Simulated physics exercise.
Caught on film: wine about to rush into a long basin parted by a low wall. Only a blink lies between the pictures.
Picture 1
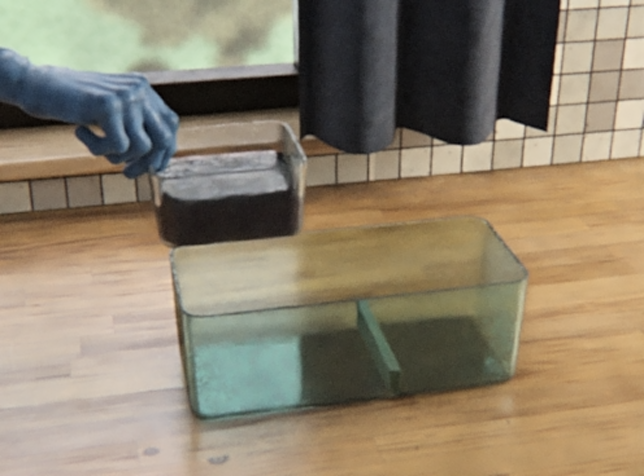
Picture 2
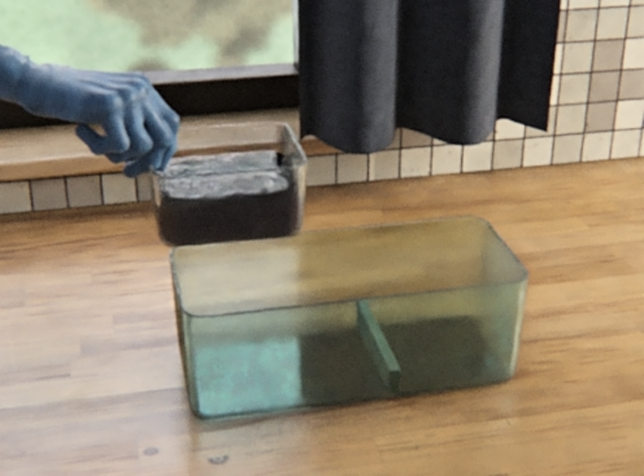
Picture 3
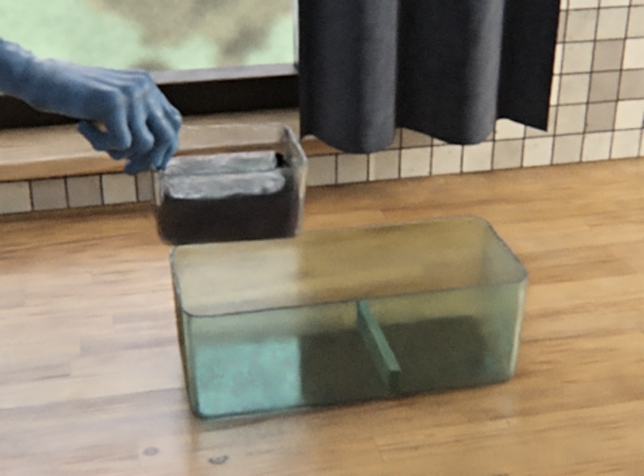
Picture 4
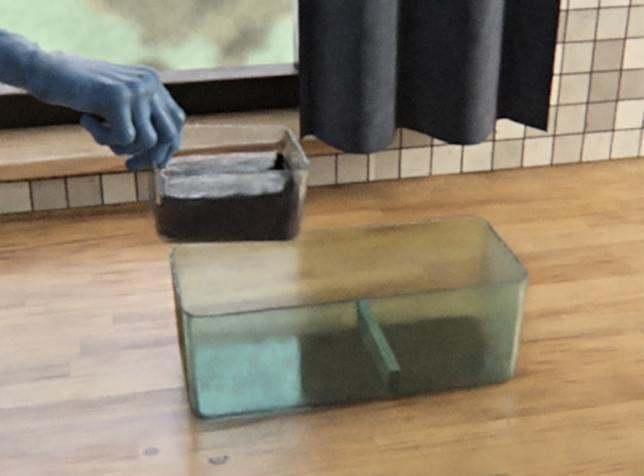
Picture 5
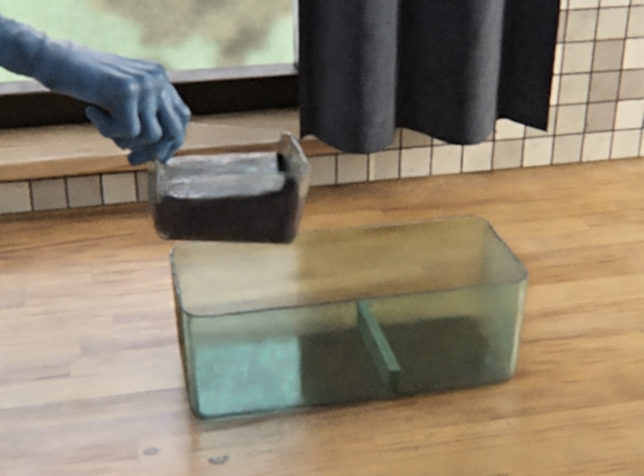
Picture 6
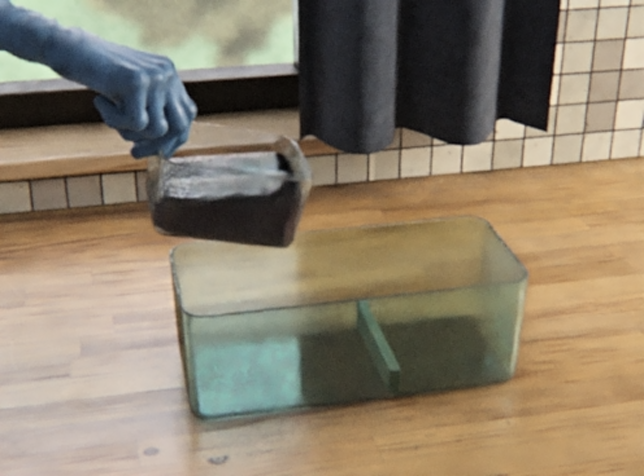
Blue-gloved hand gradually tilting a small clear container of dark liquid rightward above a long, greenish divided basin on a wooden counter.
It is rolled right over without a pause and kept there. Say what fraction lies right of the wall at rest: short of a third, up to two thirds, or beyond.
The share right of the wall is under a third.
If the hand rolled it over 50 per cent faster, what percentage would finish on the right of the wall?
About 15 per cent.
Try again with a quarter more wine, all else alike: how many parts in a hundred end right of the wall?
About 35 per cent.
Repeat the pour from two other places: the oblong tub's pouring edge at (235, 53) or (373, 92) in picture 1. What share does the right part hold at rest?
The first gives 15 %, the second 75 %.
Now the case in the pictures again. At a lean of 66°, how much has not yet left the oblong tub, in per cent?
Close to 55 per cent.
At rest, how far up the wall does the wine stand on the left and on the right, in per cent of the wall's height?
Left about 60, right about 20.
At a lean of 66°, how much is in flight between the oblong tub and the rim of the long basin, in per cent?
Close to 25 per cent.
A moment on, the oblong tub is tipped part way and 55 per cent is still to pour, 19 is left of the wall and 0 right of it.
Next, the oblong tub is tipped right over and 9 per cent is still to pour, 77 is left of the wall and 10 right of it.
Then the oblong tub is tipped right over and 0 per cent is still to pour, 88 is left of the wall and 12 right of it.
Later the oblong tub is tipped right over and 0 per cent is still to pour, 86 is left of the wall and 14 right of it.
In the end 86 per cent lies left of the wall, 14 right of it and 0 outside.
